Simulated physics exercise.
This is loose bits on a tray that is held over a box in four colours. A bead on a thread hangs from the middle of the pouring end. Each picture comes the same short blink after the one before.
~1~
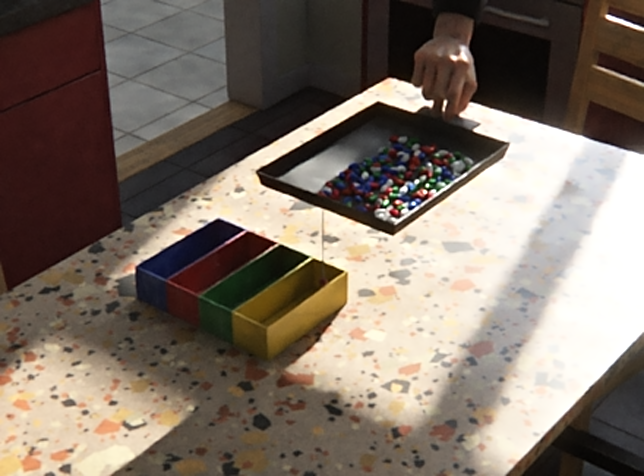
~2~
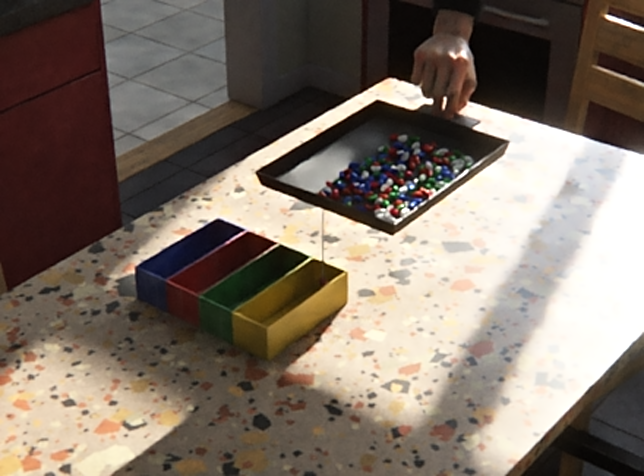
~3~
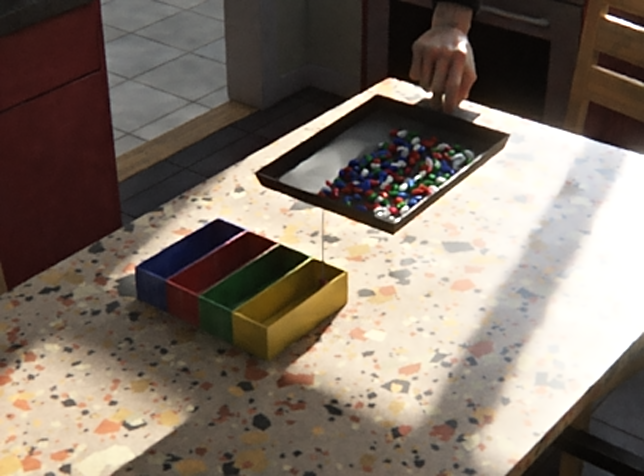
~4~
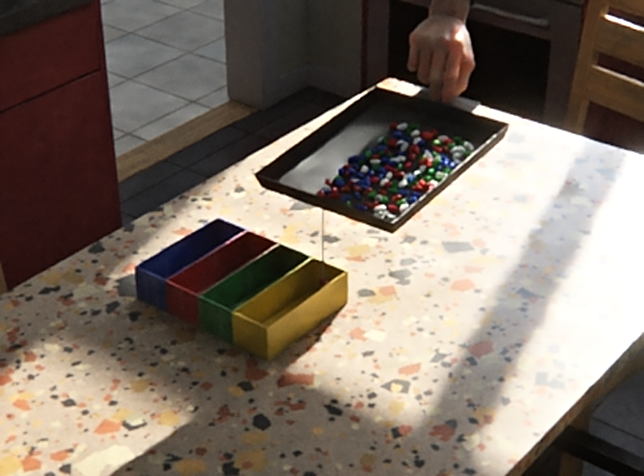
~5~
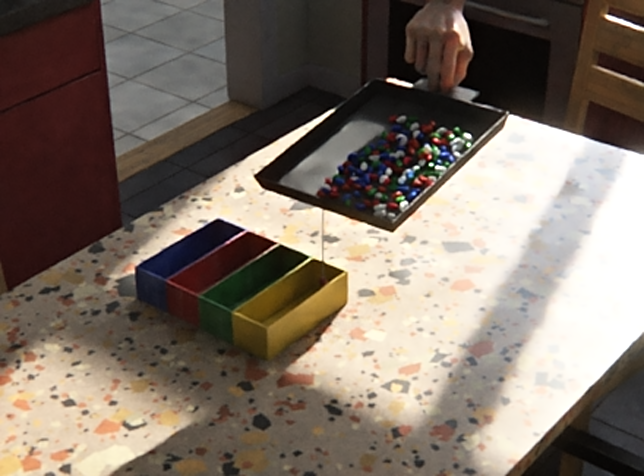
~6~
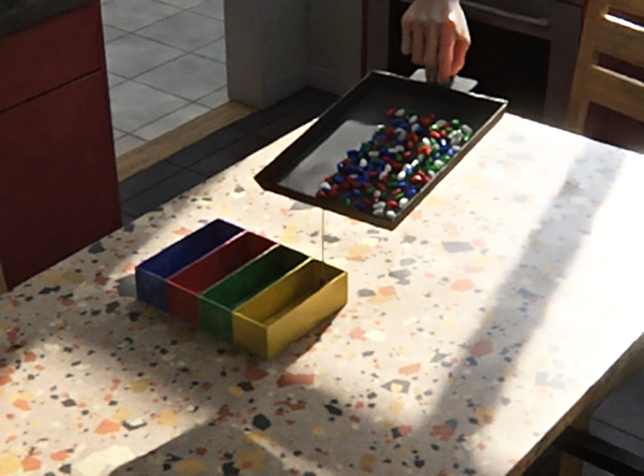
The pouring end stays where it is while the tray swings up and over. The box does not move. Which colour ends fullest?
The green one ends fullest.
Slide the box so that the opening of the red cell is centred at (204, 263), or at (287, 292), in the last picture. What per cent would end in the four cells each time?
About 60 and 100 per cent.
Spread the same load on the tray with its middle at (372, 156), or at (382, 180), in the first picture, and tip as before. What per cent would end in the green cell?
About 50 and 40 per cent.
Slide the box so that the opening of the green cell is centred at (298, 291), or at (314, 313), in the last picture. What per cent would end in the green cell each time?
Roughly 30 per cent, and 20 per cent.
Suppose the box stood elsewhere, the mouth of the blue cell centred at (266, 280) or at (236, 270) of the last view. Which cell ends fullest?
At the first place the blue one, at the second red.
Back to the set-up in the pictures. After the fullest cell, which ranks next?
The runner-up: The yellow cell.
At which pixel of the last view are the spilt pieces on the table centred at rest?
Close to (293, 370).
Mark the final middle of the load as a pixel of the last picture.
Near (258, 326).
Shortly afterwards, tray tipped steeply; all but a few on the tray; only a few in the red cell; only a few falling or outside the box.
Next, tray tipped right over; the bulk on the tray; a little in the green cell; only a few in the red cell; only a few in the yellow cell; a little falling or outside the box.
Some moments later, tray tipped past a quarter turn; near a third in the green cell; near a quarter in the yellow cell; a little in the red cell; near a quarter falling or outside the box.
In the end, tray tipped past a quarter turn; near a third in the green cell; near a quarter in the yellow cell; a little in the red cell; none at all in the blue cell; near a quarter outside the box.
